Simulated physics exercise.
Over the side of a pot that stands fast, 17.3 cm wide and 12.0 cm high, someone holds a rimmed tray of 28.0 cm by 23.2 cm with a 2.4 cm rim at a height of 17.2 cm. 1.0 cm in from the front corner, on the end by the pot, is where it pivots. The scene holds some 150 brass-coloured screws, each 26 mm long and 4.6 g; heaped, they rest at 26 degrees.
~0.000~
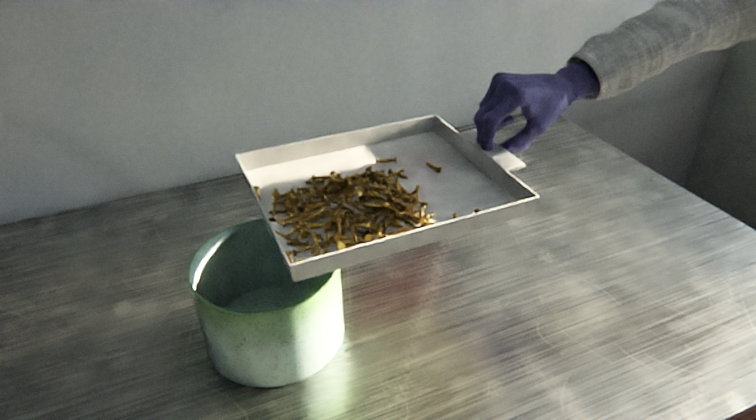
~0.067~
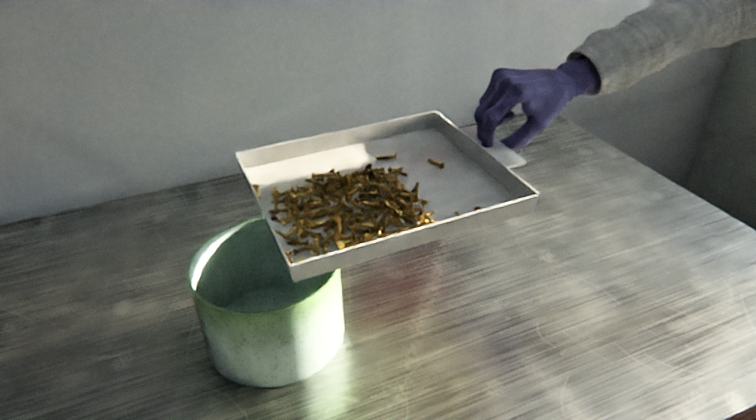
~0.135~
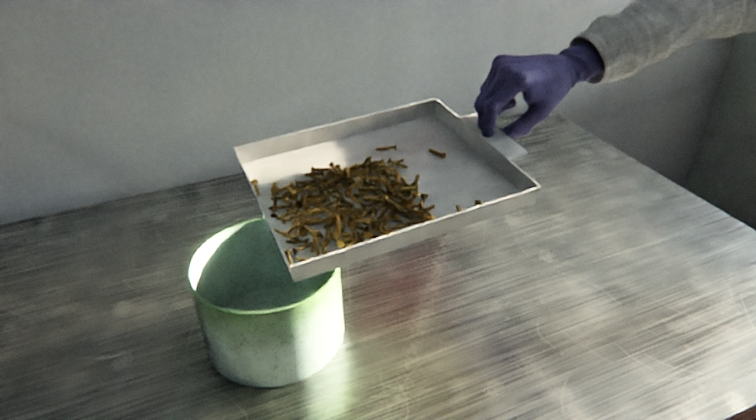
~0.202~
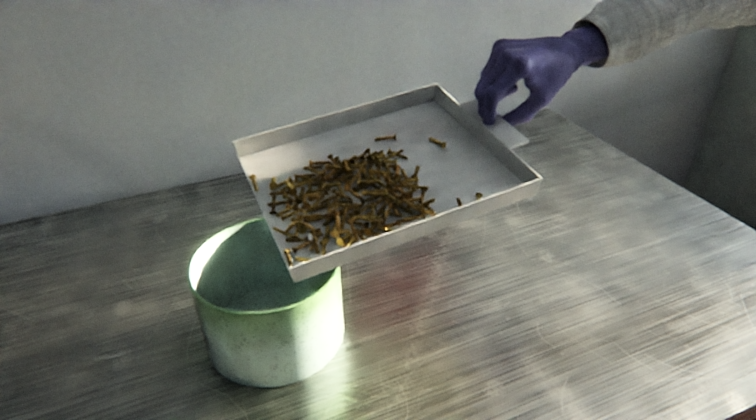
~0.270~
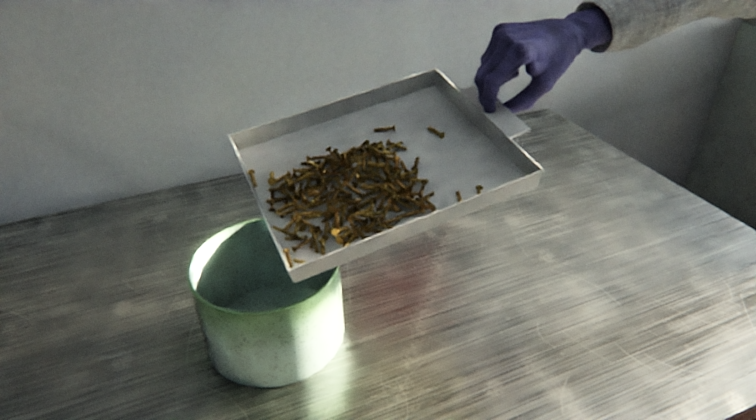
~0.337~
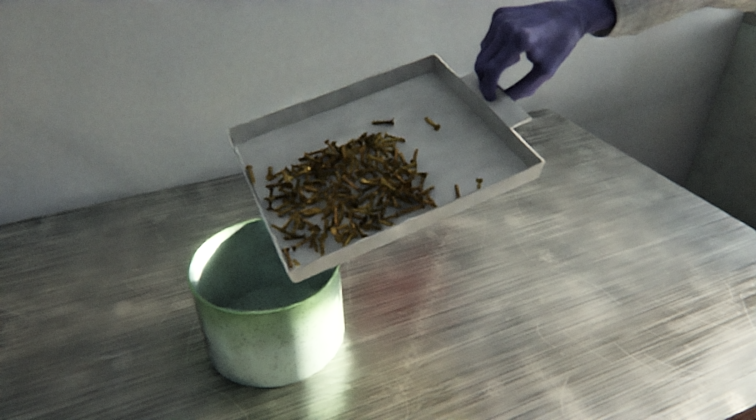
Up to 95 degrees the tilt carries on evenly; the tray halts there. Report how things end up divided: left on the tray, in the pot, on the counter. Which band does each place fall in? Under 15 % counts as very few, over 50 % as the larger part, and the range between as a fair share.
Left on the tray: Very few. Pot: Very few. Counter: The larger part.
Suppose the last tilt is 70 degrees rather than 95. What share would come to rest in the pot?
Then about 0 per cent.
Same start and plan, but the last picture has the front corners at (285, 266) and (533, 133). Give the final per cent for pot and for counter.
The pot gets 60 and the counter 40.
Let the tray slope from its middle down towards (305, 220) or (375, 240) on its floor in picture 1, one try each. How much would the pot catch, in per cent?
That would be close to 60 per cent and then close to 0 per cent.
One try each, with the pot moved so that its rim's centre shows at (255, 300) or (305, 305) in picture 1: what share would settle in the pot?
Estimates: 70 in a hundred and 85 in a hundred.
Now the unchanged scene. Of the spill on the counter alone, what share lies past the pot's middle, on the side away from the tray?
I'd put it at close to 80 per cent.
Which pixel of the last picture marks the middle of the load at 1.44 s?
(287, 259), roughly.
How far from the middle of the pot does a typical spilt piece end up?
Distance: Roughly 16 cm.
Then, at 1.00 s, tilt 53 degrees; the tray holds 100 %, the pot 0 %.
After 1.44 s, tilt 77 degrees; the tray holds 80 %, the pot 0 %.
Then, at 1.96 s, tilt 95 degrees; the tray holds 5 %, the pot 0 %.
At rest (2.9 s), tray 0 %, pot 0 %, counter 100 %.
